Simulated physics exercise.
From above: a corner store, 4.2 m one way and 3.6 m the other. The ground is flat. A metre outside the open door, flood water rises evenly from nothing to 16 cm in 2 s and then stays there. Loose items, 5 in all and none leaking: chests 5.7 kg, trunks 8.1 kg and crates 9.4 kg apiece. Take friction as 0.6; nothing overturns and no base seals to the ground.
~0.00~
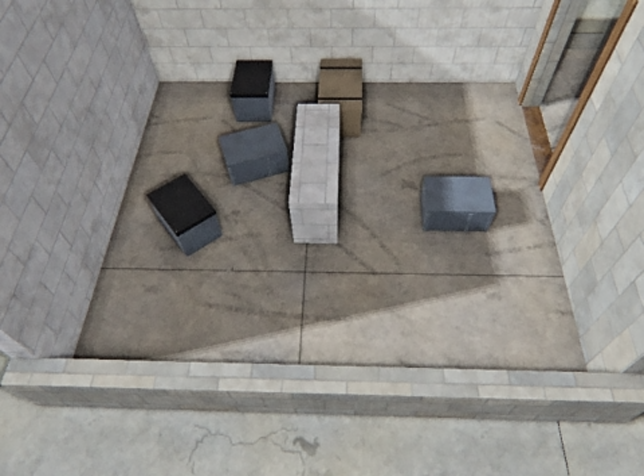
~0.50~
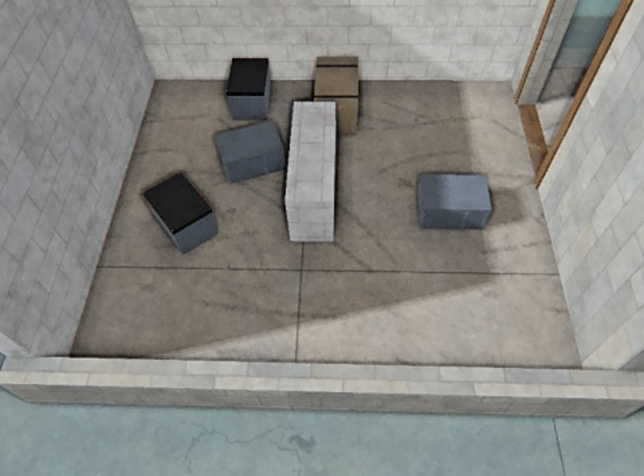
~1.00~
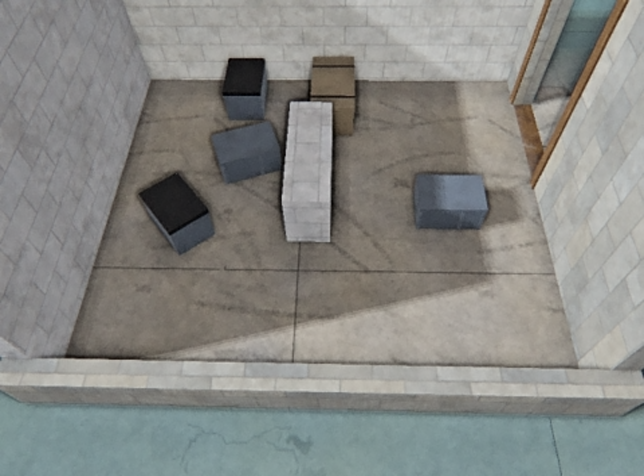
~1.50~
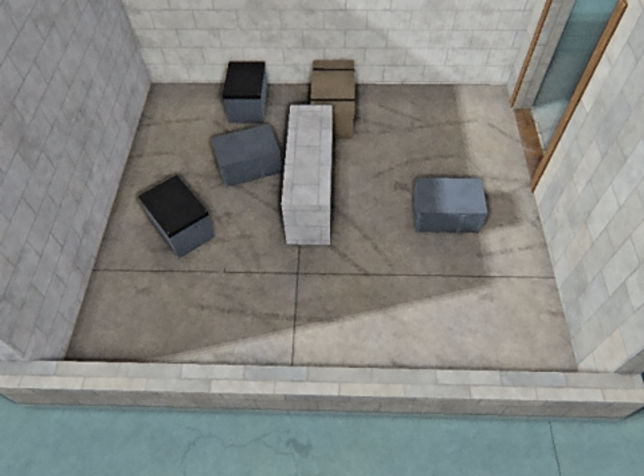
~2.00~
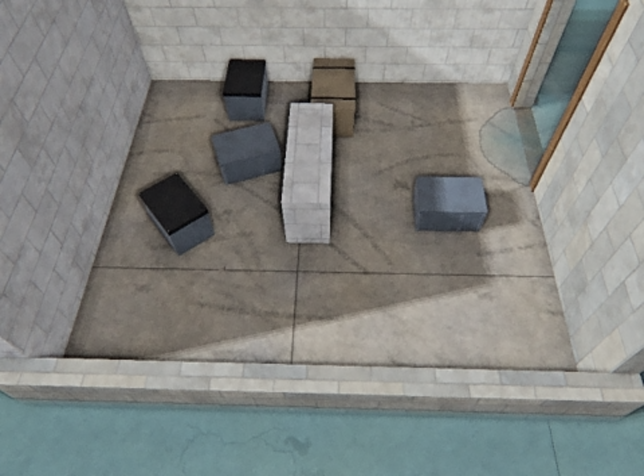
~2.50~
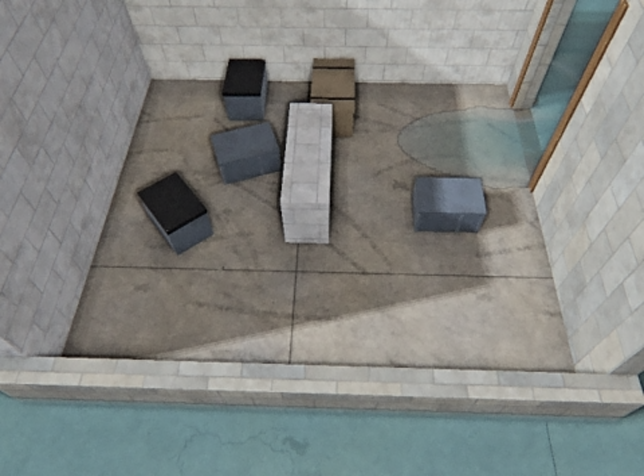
In a corner store seen from above, boxes and trunks rest motionless around a pale block as bluish water covers the ground outside, then enters through the open doorway at right and spreads across the floor in a thin sheet.
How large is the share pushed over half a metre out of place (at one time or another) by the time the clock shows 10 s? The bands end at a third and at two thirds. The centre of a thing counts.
That comes to between one and two thirds.
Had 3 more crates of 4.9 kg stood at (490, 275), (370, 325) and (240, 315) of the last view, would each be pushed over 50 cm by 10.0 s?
In that order: Short of it, over, under.
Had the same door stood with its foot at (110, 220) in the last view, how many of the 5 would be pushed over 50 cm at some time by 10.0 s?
Then 4.
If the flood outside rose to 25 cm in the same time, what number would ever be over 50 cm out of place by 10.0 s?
In that case 4 of them.
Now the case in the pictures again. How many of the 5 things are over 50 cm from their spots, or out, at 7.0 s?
2 of them.
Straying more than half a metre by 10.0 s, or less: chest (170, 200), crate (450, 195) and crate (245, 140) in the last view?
In turn: Past it, short of it, less.
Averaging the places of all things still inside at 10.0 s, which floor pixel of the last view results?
At about (263, 247).
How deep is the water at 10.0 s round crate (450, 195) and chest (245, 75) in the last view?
Roughly 4 and 7 cm.
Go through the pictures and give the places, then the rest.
The first picture shows a chest at (252, 77) rests on the ground; a trunk at (340, 83), on the bottom; water covers 0.0 m2; 0 of 5 have shifted.
The second picture shows a chest at (248, 74) rests on the ground; a trunk at (337, 81), on the bottom; 0.0 m2 under water; 0 of 5 have shifted.
The third picture shows a chest at (244, 75), on the bottom; a trunk at (333, 81) rests on the ground; water covers 0.0 m2; 0 of 5 have shifted.
The fourth picture shows a chest at (244, 78), on the bottom; a trunk at (333, 85), on the bottom; 0.0 m2 under water; 0 of 5 have shifted.
The fifth picture shows a chest at (245, 76), on the bottom; a trunk at (334, 83) rests on the ground; 0.3 m2 under water; 0 of 5 have shifted.
The sixth picture shows a chest at (244, 75), on the bottom; a trunk at (333, 83), on the bottom; 1.1 m2 under water; 0 of 5 have shifted.
After 3.5 s 0 of 5 are over 50 cm from their spots; 0 afloat.
After 4.5 s 1 of 5 are over 50 cm from their spots; 1 afloat.
After 7.0 s 2 of 5 are over 50 cm from their spots; 2 afloat.
After 10.0 s 3 of 5 are over 50 cm from their spots, and 3 have been at some point; 3 afloat.
